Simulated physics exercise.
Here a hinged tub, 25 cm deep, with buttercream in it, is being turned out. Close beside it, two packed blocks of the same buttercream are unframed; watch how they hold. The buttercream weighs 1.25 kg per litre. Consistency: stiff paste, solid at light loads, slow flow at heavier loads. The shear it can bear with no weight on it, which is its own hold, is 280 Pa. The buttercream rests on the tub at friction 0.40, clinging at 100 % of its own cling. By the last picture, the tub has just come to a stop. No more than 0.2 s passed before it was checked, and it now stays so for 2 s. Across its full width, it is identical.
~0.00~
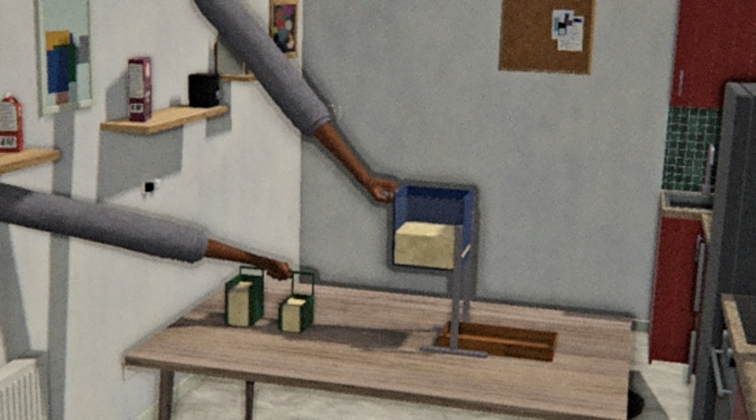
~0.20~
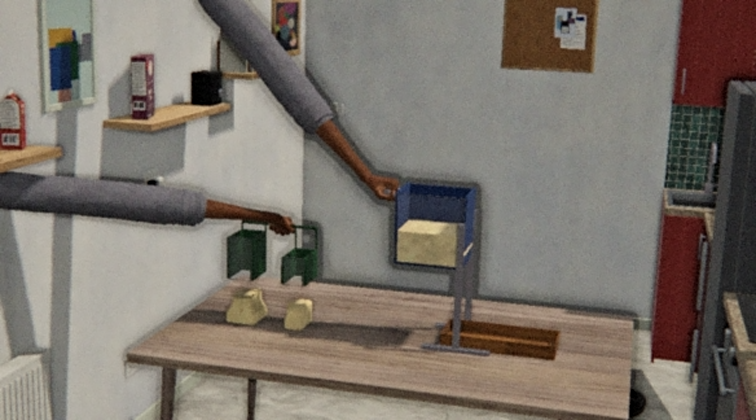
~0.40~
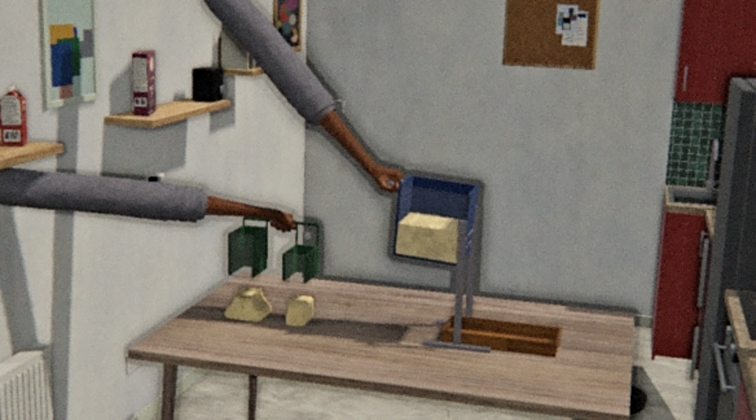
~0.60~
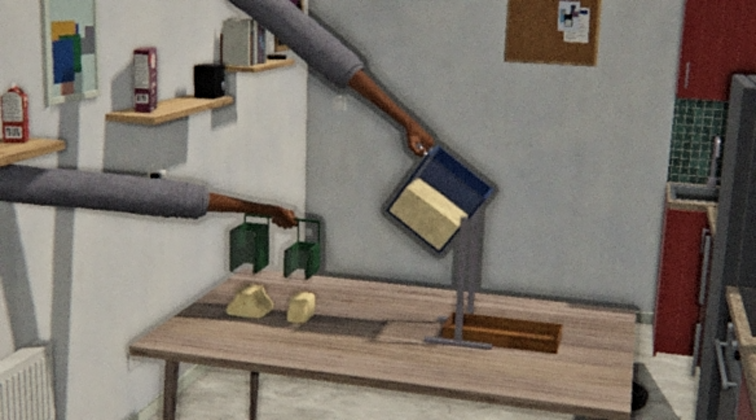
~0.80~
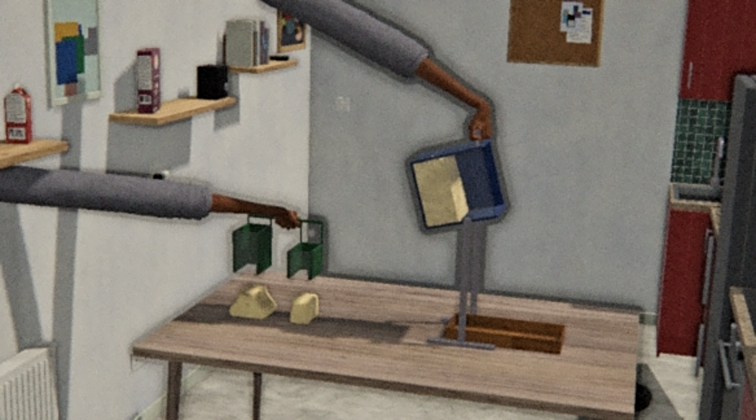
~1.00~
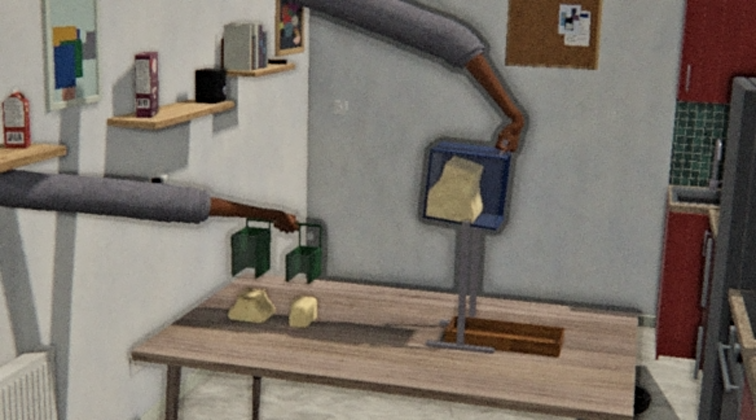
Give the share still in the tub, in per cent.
60 %.
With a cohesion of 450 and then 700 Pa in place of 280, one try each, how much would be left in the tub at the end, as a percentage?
Try one gives 80 per cent, try two gives 100 per cent.
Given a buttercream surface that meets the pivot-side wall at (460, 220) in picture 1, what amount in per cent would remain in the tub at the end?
I'd guess around 45 in a hundred.
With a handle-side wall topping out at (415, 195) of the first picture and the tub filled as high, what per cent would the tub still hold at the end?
I'd say around 100 percent would remain in the tub at the end.
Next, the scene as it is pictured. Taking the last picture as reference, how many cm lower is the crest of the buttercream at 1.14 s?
About 8 cm.
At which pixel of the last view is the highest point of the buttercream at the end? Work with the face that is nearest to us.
Somewhere near (444, 197) in the last view.
After 1.14 s, the tub is at 94 degrees and holds 94 %.
After 1.31 s, the tub is at 94 degrees and holds 66 %.
After 1.48 s, the tub is at 94 degrees and holds 60 %.
After 1.65 s, the tub is at 94 degrees and holds 60 %.
After 3.00 s, the tub is at 94 degrees and holds 60 %.
